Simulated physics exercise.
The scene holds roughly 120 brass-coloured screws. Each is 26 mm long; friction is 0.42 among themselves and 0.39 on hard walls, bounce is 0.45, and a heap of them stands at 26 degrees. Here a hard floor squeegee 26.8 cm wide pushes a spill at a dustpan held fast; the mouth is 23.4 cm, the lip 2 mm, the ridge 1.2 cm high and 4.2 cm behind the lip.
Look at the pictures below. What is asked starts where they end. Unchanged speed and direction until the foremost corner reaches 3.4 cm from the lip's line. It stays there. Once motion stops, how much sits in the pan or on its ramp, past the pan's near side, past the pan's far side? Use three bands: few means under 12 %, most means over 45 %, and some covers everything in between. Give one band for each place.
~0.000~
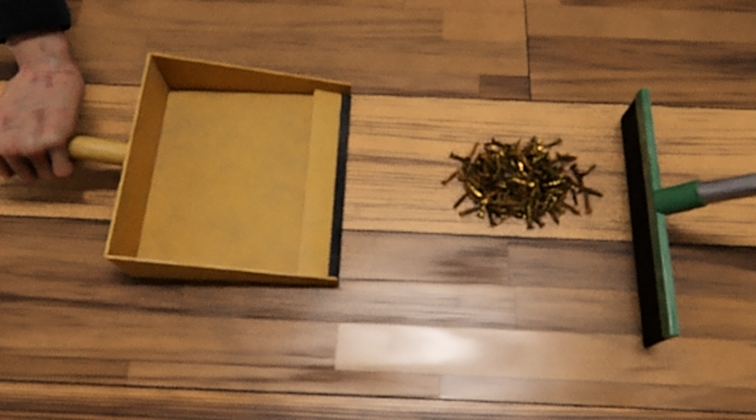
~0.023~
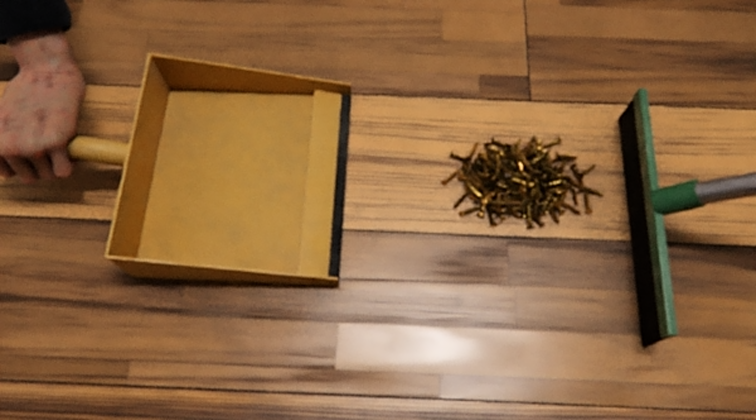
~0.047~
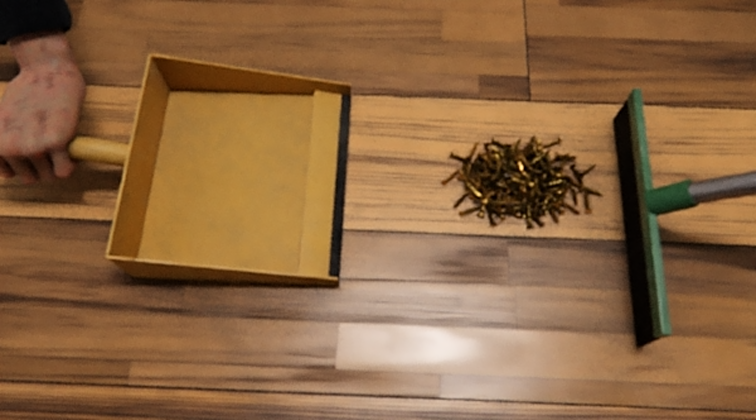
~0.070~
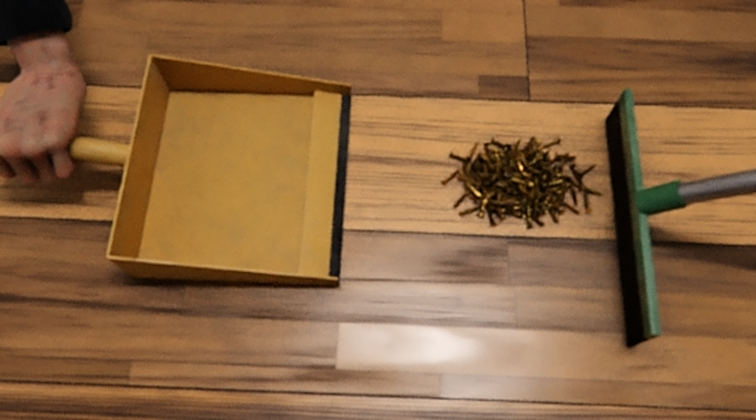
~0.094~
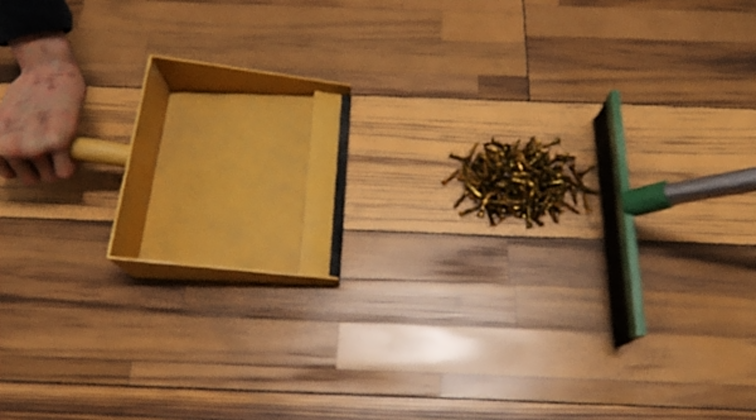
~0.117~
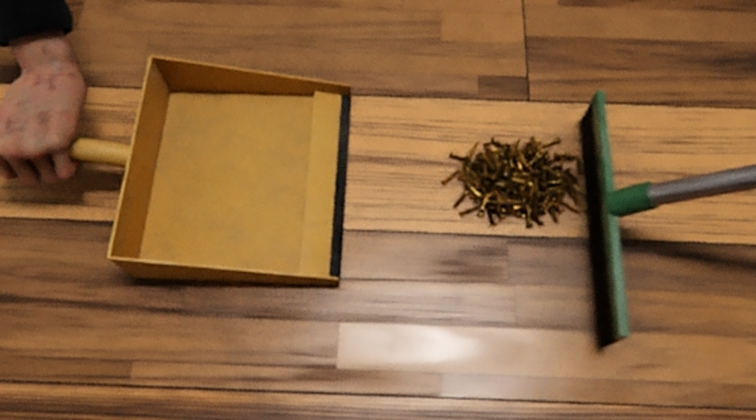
Pan: Some, near side: Few, far side: Few.
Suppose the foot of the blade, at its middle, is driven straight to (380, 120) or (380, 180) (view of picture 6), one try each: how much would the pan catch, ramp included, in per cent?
Around 30 per cent, and around 35 per cent.
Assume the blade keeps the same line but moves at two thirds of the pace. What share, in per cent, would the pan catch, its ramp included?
It would be around 30 per cent.
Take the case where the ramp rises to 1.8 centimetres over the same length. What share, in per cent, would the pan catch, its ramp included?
I'd put it near 30 per cent, ramp counted.
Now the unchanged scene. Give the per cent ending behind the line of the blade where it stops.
I'd put it near 0 in a hundred.
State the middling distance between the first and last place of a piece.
Median: Approx. 20 cm.
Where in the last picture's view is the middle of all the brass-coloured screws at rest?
In the last view, approximately (349, 180).
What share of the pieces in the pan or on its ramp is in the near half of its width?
Share: Approx. 50 %.
After 0.29 s, middle of the blade 15 cm from the lip; 0 % over the lip, far side 0 %, near side 0 %.
Then, at 0.41 s, middle of the blade 7 cm from the lip; 0 % over the lip, far side 0 %, near side 0 %.
After 0.66 s, middle of the blade 4 cm from the lip; 35 % over the lip, far side 0 %, near side 0 %.
At rest (1.5 s), pan 35 %, near side 0 %, far side 0 %, in front of the lip or behind the blade 60 %.
